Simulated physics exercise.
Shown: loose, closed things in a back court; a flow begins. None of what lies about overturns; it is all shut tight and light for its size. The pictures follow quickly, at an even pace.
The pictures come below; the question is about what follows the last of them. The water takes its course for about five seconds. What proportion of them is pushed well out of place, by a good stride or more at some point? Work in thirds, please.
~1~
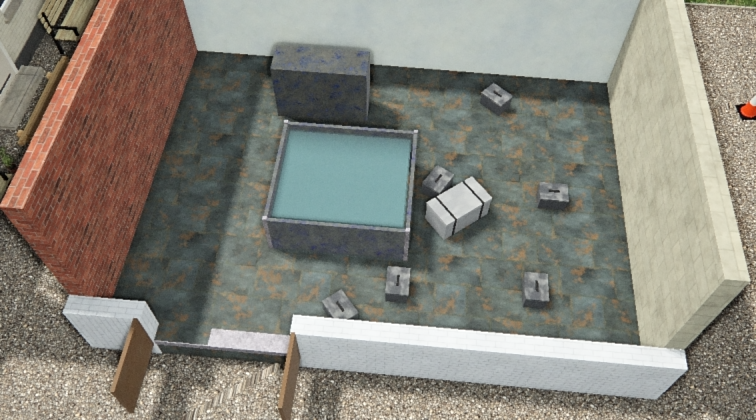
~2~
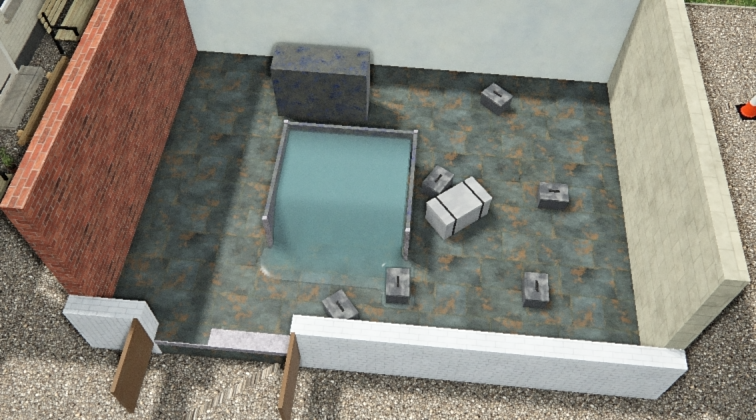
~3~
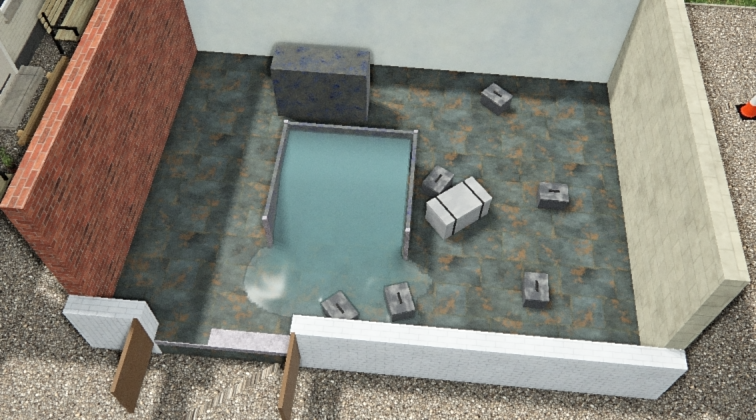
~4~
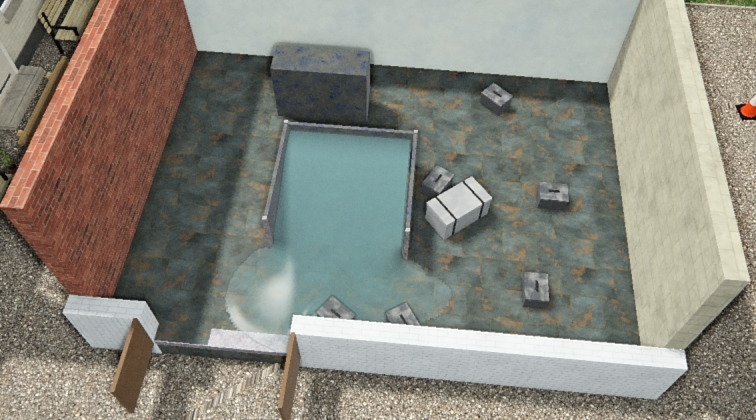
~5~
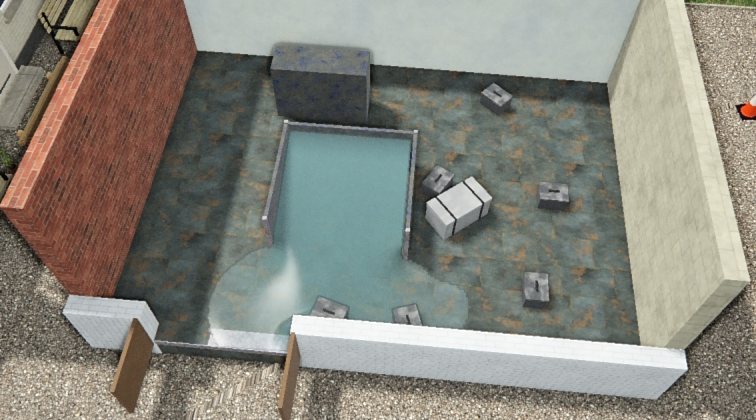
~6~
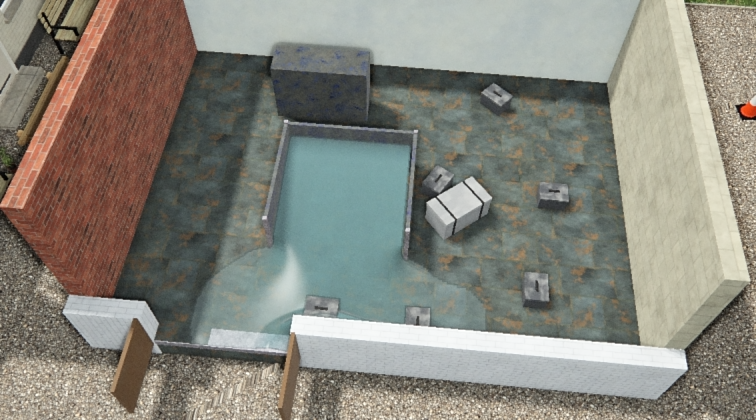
My answer: One to two thirds.
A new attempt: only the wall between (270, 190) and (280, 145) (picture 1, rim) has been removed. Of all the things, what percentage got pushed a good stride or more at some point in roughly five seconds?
Around 40 in a hundred.
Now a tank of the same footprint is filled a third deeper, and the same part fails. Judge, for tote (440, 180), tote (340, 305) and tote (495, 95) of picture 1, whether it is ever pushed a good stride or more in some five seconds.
As asked: Fell short, went the distance, fell short.
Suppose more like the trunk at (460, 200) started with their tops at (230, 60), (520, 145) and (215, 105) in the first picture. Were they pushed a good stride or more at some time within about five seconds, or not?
One by one: Hardly budges; hardly budges; hardly budges.
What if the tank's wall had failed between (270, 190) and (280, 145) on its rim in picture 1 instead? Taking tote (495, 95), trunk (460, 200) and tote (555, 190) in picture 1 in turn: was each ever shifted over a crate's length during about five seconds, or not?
As listed: Swept aside, less than that, no.
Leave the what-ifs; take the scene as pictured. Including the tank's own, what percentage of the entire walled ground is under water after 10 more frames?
I'd call it close to 35 per cent.
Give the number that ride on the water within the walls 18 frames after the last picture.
It comes to 1.
A moment on, 2 of 7 are well off their spots; 1 afloat.
Next, 3 of 7 are well off their spots; 1 afloat.
Later, 3 of 7 are well off their spots; 1 afloat.
In the end, 4 of 7 are well off their spots, and 4 have been at some point; 2 afloat.
